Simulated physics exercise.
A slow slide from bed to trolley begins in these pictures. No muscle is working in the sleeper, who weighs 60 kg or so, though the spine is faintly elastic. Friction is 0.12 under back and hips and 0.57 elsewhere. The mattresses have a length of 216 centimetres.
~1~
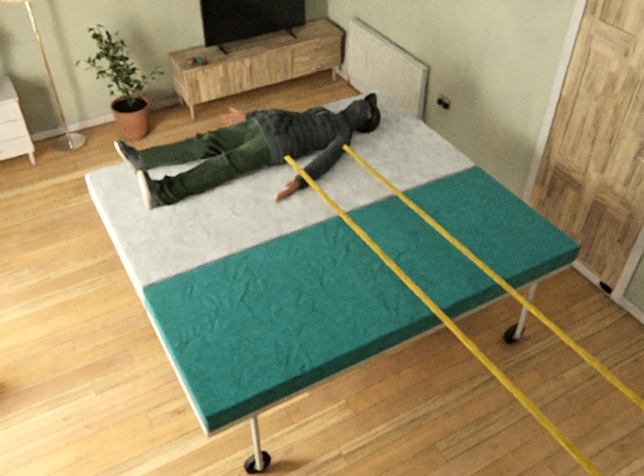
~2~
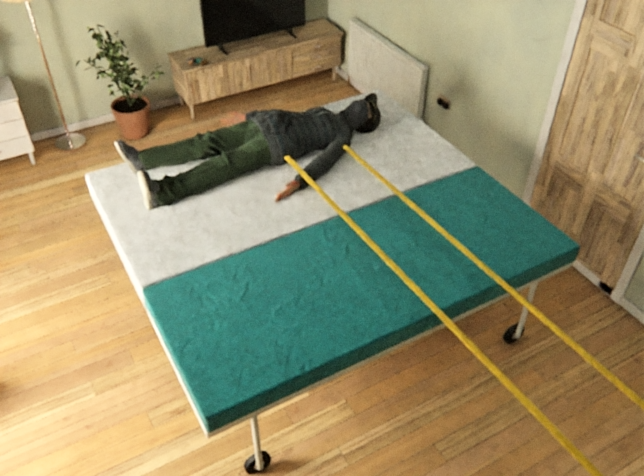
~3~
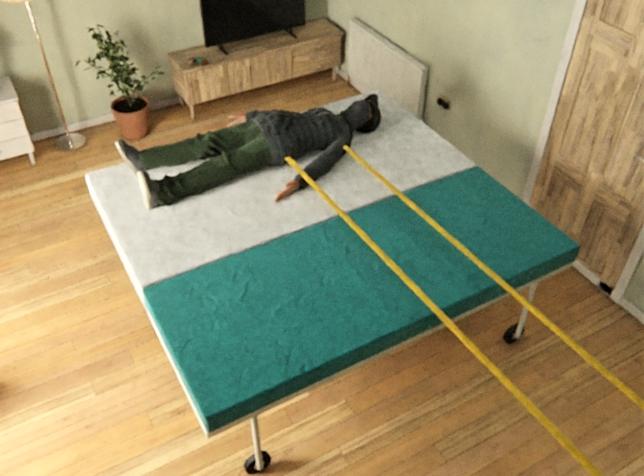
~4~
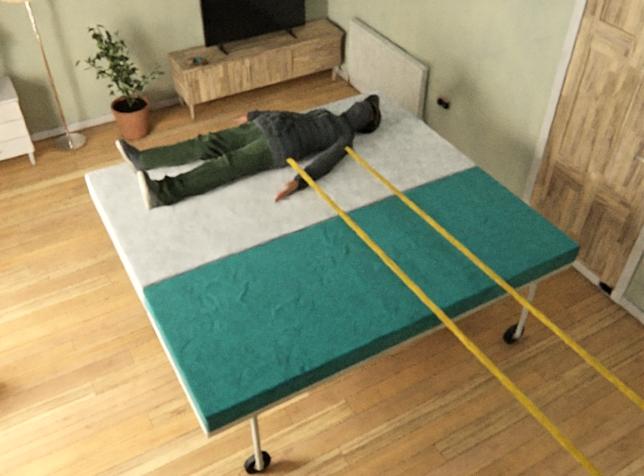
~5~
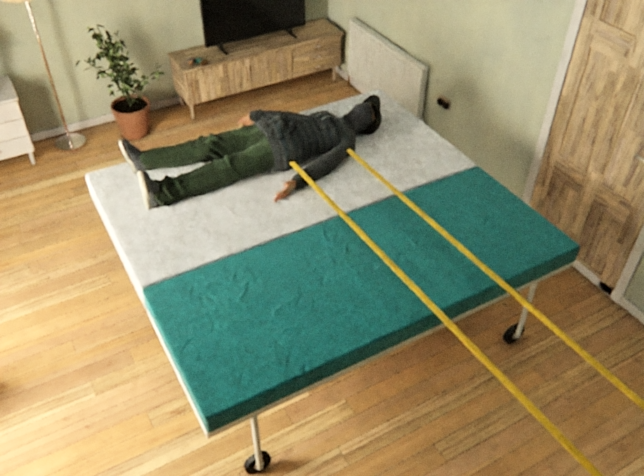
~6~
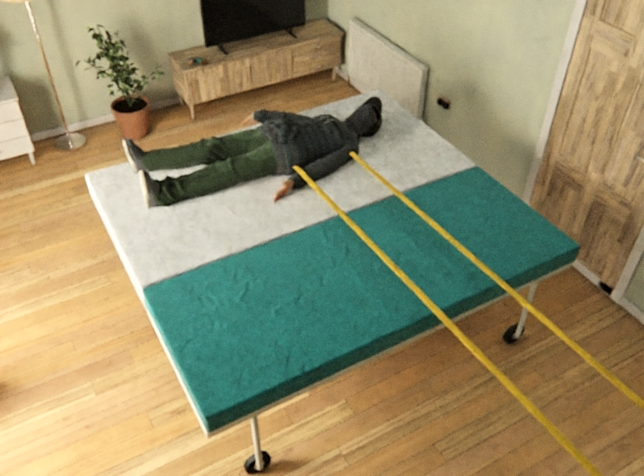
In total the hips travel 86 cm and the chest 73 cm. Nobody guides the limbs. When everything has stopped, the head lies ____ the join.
Before.
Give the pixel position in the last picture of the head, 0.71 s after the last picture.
At about (389, 142).
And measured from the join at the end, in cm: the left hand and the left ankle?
Left hand 32 past, left ankle 4 short.
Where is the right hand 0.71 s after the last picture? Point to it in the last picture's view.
Roughly (284, 119).
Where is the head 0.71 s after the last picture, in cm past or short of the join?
Short of it, by close to 38 cm.
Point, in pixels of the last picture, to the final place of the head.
(412, 168).
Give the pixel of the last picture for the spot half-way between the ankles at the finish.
Estimated position: Around (201, 217).
Then, 0.21 s after the last picture the head is 60 cm short of the join, near (372, 125) in the last picture's view; the right hand 115 cm short of the join.
Then, 0.71 s after the last picture the head is 38 cm short of the join, near (389, 142) in the last picture's view; the right hand 103 cm short of the join.
Then, 1.21 s after the last picture the head is 18 cm short of the join, near (404, 159) in the last picture's view.
In the final state, head stops short of the join; left hand crosses the join; right hand stops short of the join; left ankle stops short of the join; right ankle stops short of the join; right knee stops short of the join.
